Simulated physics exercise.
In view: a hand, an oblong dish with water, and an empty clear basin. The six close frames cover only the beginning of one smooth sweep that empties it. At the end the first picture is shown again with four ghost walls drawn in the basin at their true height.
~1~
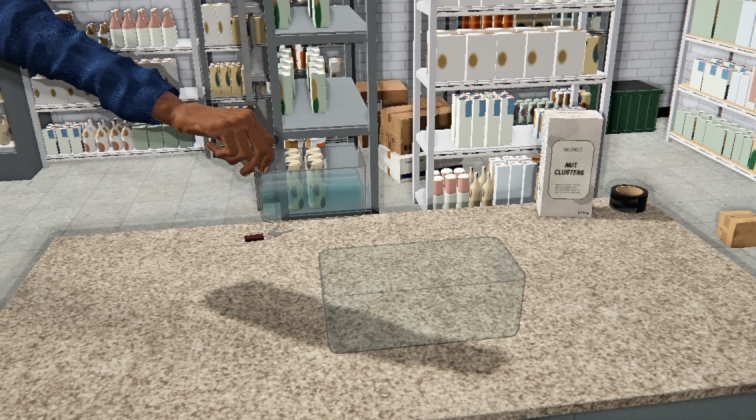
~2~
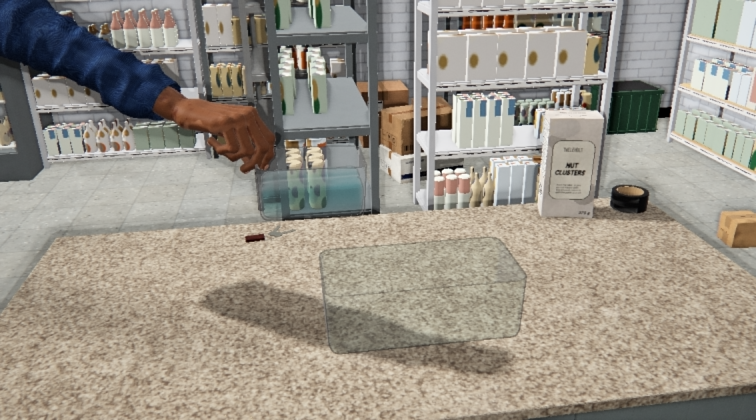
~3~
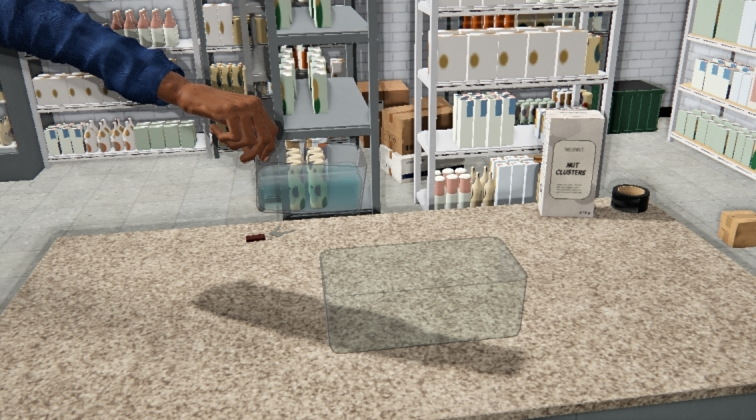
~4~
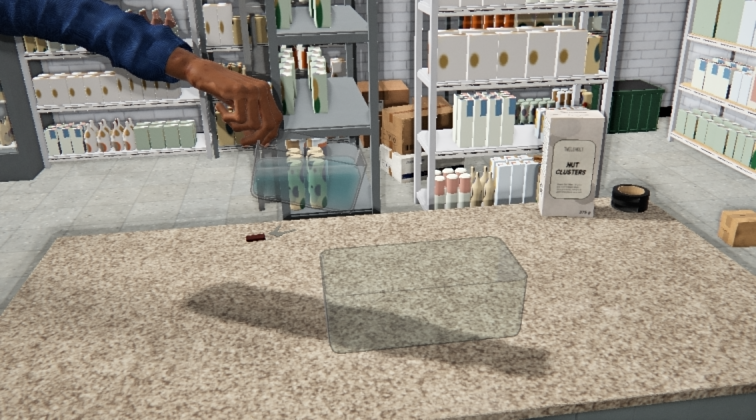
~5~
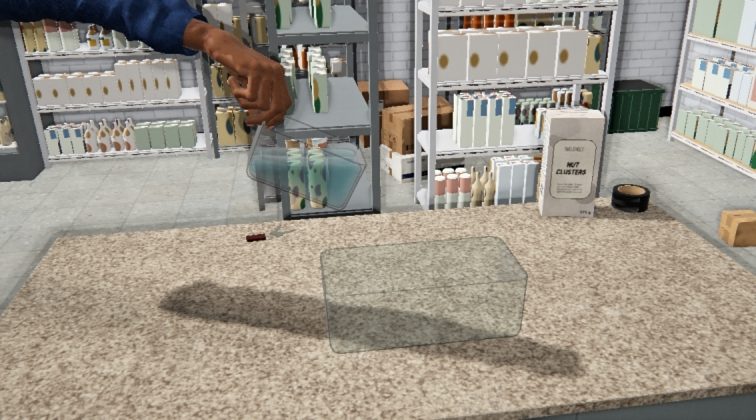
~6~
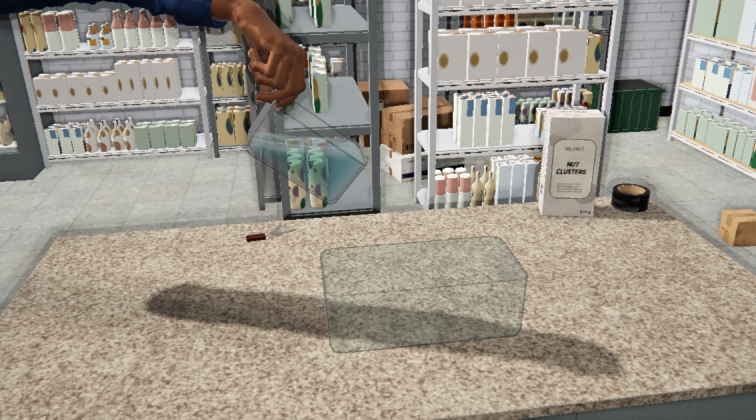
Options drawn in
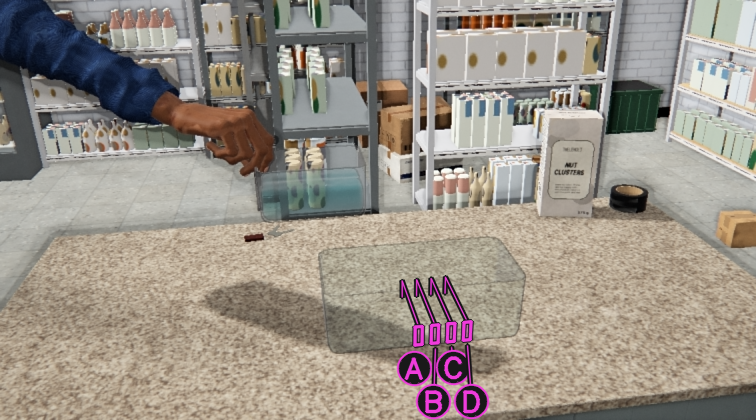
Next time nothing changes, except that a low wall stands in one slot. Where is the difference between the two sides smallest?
Best: C.
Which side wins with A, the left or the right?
The right side.
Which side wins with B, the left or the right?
The right side.
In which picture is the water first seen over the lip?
In picture 6.
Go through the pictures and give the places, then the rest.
The first frame shows upright, lip at (361, 155); basin from (328, 351) to (518, 332); nothing has left yet.
The second frame shows upright, lip at (362, 155); nothing has left yet.
The third frame shows tipped about 7°, lip at (362, 155); nothing has left yet.
The fourth frame shows tipped about 15°, lip at (362, 155); nothing has left yet.
The fifth frame shows tipped about 26°, lip at (362, 155); nothing has left yet.
The sixth frame shows tipped about 38°, lip at (362, 154); water is over the lip, down to (362, 154).
In magenta, A at (419, 350); B at (435, 348); C at (451, 347); D at (467, 345).
If A is chosen, about 15 % ends left of the wall and 81 % right of it; 5 % is lost outside.
If B is chosen, about 22 % ends left of the wall and 75 % right of it; 3 % is lost outside.
If C is chosen, about 48 % ends left of the wall and 48 % right of it; 4 % is lost outside.
If D is chosen, about 79 % ends left of the wall and 17 % right of it; 4 % is lost outside.
